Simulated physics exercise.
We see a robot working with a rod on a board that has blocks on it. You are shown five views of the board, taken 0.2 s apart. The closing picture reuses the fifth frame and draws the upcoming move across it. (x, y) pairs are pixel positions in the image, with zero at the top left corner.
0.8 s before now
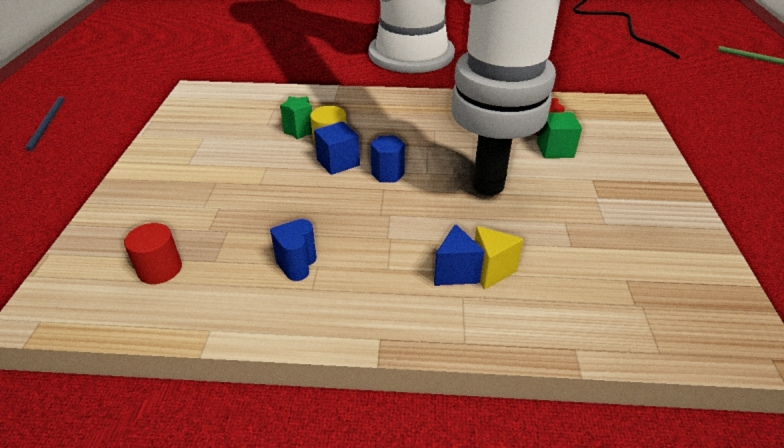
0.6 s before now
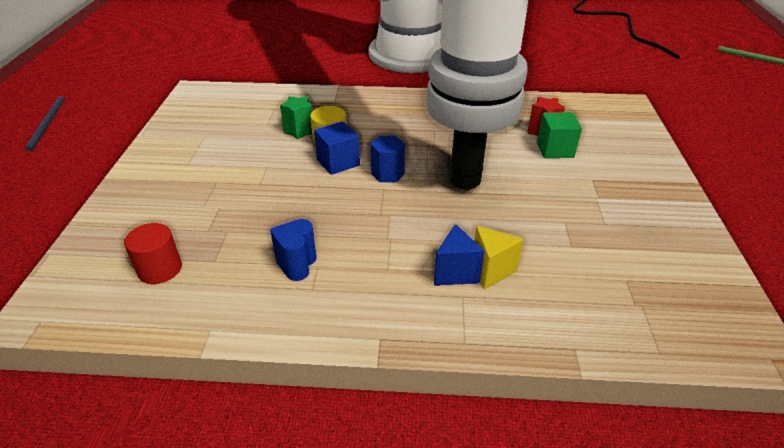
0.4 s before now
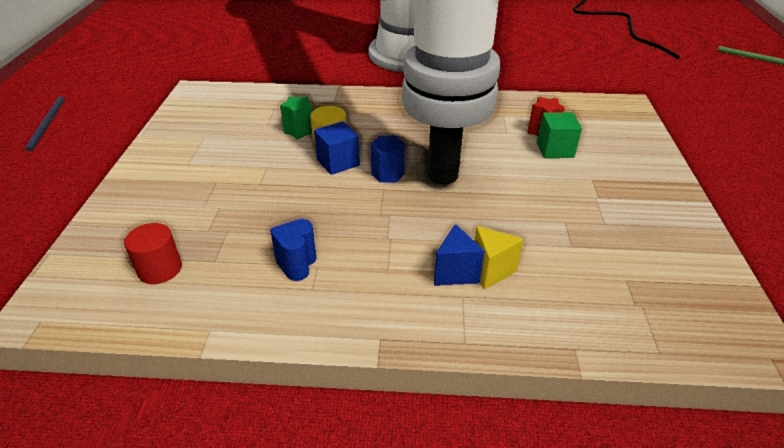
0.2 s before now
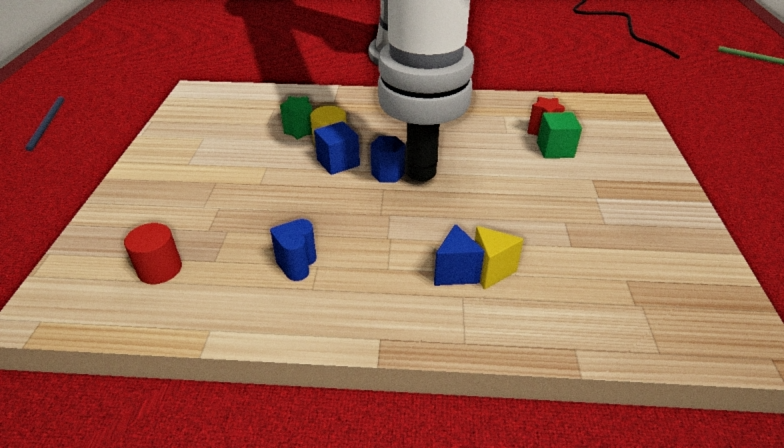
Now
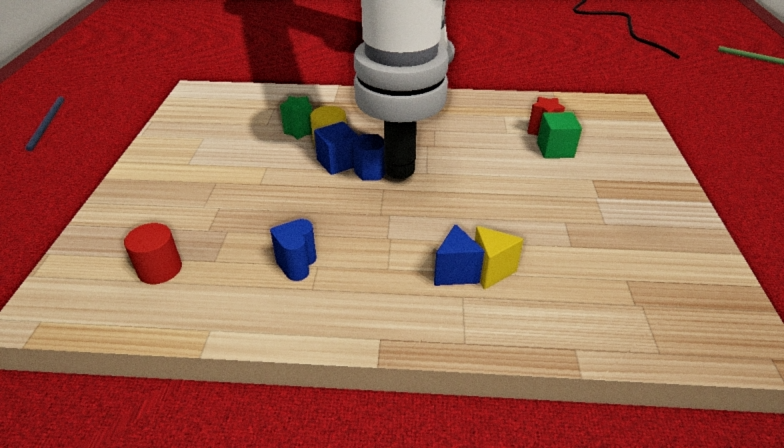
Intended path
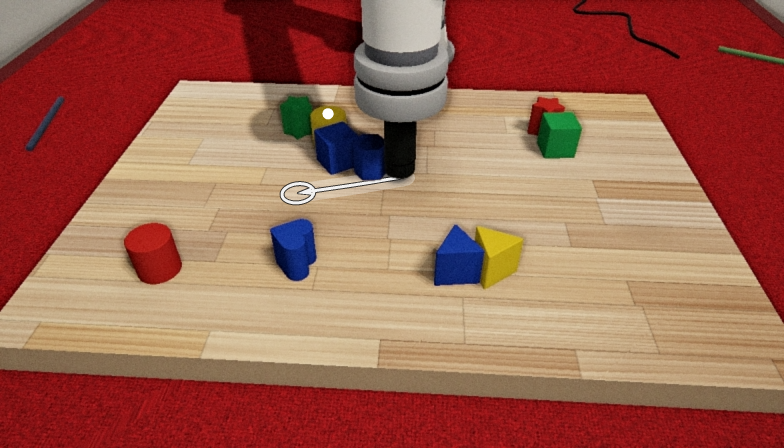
A white robot arm with a black rod reaches from the far side over a light wooden board on a red surface, viewed from above the near edge. Green, yellow and blue blocks cluster at back left, red and green at back right, with red, blue and yellow ones nearer. The rod slides left and nudges the blue hexagonal block slightly left against the blue cube, the camera still.
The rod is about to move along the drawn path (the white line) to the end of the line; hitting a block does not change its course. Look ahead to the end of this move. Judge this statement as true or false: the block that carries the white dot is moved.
That is true.
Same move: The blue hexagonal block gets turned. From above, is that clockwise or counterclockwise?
It goes clockwise.
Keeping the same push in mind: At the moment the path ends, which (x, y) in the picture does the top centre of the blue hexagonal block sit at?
It will end up at (304, 142).
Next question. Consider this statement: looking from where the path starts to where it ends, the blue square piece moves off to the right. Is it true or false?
That statement is accurate.
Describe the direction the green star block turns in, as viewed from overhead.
From above, the green star block will be seen to turn anti-clockwise.
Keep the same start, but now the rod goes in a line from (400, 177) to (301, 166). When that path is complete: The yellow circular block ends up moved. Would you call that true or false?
It is true.
Drawn move, from (400, 177) to (298, 193); the dot is on the yellow circular block.
On the path given first. One third of the way, rod (366, 176); green star block (295, 101), turned 15° anticlockwise; yellow circular block (320, 109); blue square piece (318, 128); blue hexagonal block (340, 141), turned 35° clockwise.
Two thirds of the way, rod (332, 181); green star block (295, 100), turned 20° anticlockwise; yellow circular block (320, 107); blue square piece (308, 125), turned 35° clockwise; blue hexagonal block (314, 142), turned 70° clockwise.
At the end, rod (297, 186); green star block (295, 100), turned 20° anticlockwise; yellow circular block (321, 107); blue square piece (308, 124), turned 35° clockwise; blue hexagonal block (304, 142), turned 100° clockwise.
